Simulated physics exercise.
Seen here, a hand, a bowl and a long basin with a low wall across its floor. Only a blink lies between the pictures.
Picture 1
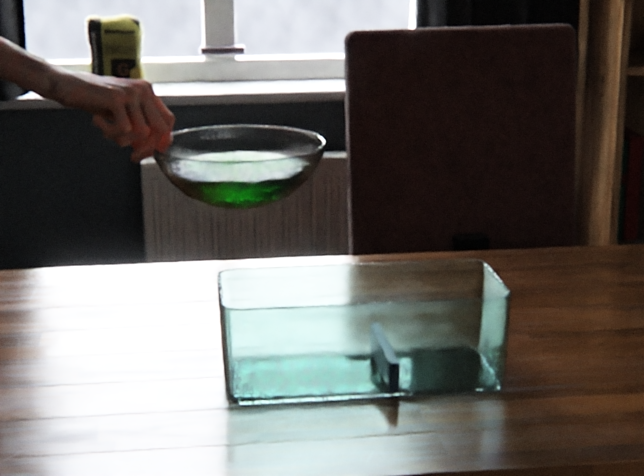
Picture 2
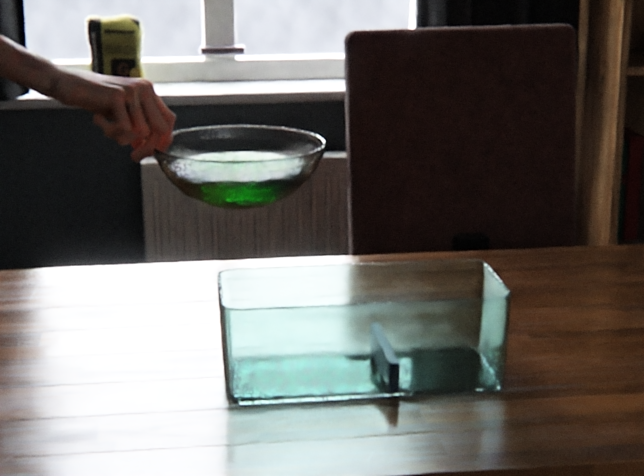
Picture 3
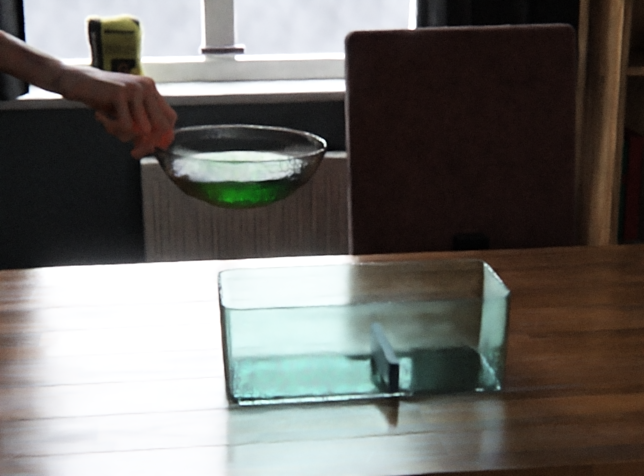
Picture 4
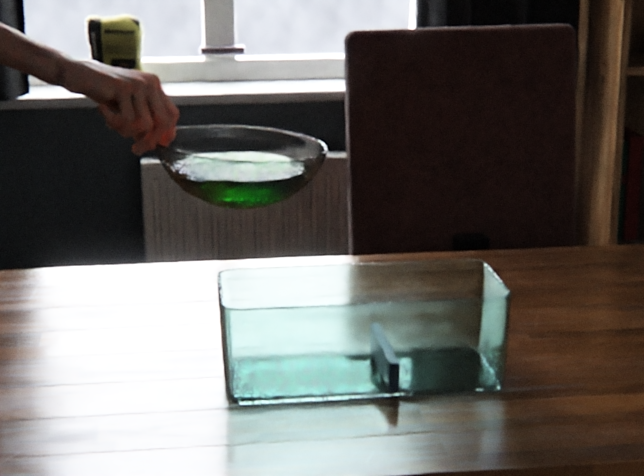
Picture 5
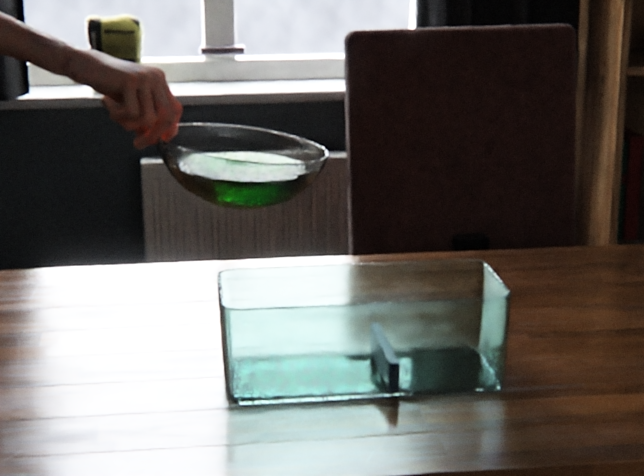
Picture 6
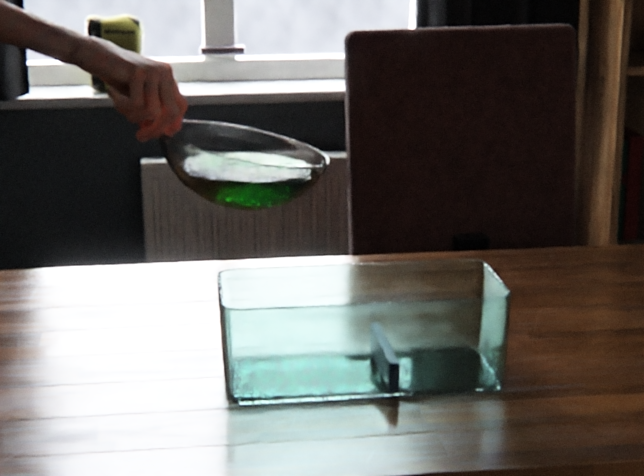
Above a glass basin on a wooden table, a hand slightly tilts a bowl rightward.
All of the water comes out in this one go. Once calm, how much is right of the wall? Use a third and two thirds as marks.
In the end not even a third is right of the wall.
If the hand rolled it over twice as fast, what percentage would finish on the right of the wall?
Roughly 15 in a hundred.
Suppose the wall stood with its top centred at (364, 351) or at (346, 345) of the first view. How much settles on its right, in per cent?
First some 55, then 70 per cent.
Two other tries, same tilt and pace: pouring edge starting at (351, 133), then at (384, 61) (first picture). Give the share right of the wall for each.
Near 60 % and 85 %.
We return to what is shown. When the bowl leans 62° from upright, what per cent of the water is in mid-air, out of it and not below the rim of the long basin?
Near 35 %.
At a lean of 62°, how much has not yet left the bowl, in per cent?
It comes to 35 per cent or so.
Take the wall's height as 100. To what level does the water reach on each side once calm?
The left part 50 per cent, the right part 10.
A moment on, the bowl is tipped part way and 36 per cent is still to pour, 24 is left of the wall and 5 right of it.
Next, the bowl is tipped on its side and 0 per cent is still to pour, 85 is left of the wall and 13 right of it.
Then the bowl is tipped right over and 0 per cent is still to pour, 84 is left of the wall and 15 right of it.
Later the bowl is tipped right over and 0 per cent is still to pour, 84 is left of the wall and 15 right of it.
In the end 84 per cent lies left of the wall, 15 right of it and 1 outside.
